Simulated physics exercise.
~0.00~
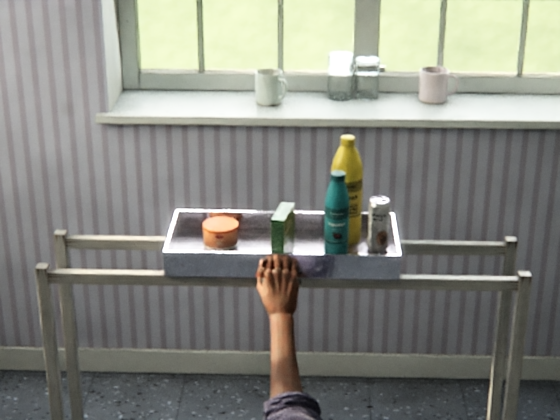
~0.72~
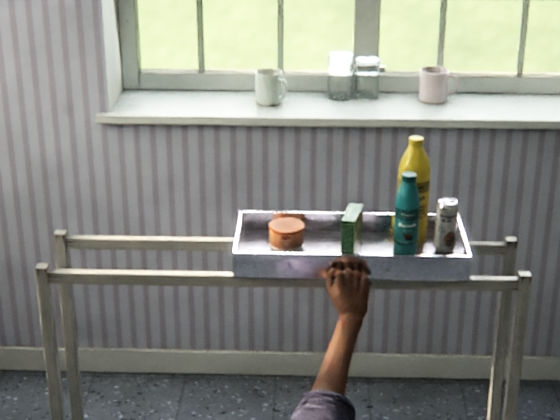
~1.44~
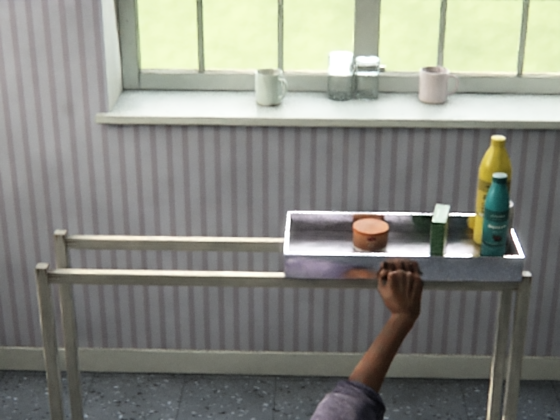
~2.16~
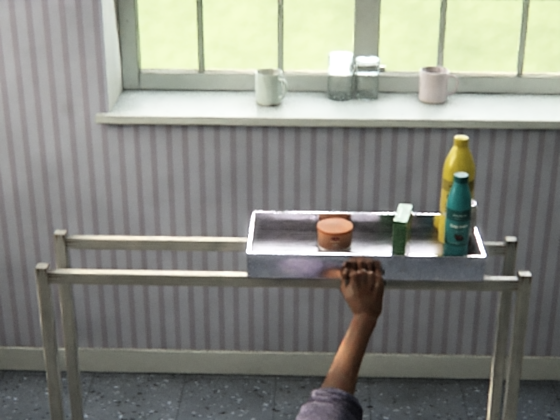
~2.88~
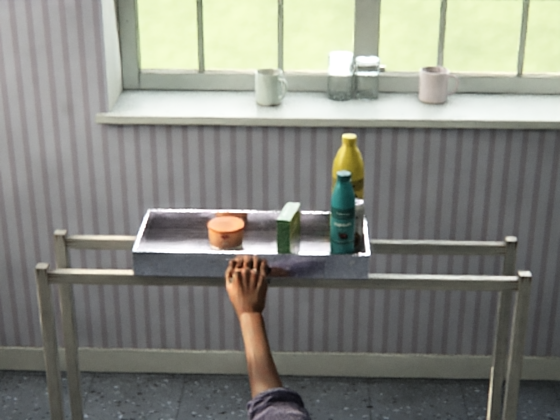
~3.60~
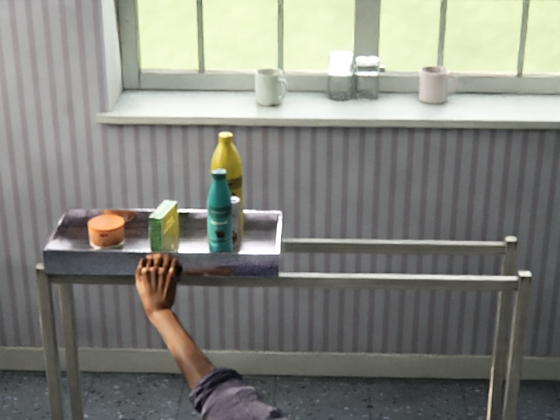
To begin with, a hand grips the front of a shallow tray on two rails below a window, with an orange tub, a green packet, yellow and turquoise bottles and a white can on it. The hand pushes the tray right to the end of the rails, and the items shift toward its right side. It then sends the tray back left, all the way to the other end, where they shift left within it. Finally, everything stands upright, the tub, packet and bottles about where they began, but the can sits farther left, partly hidden behind the turquoise bottle.
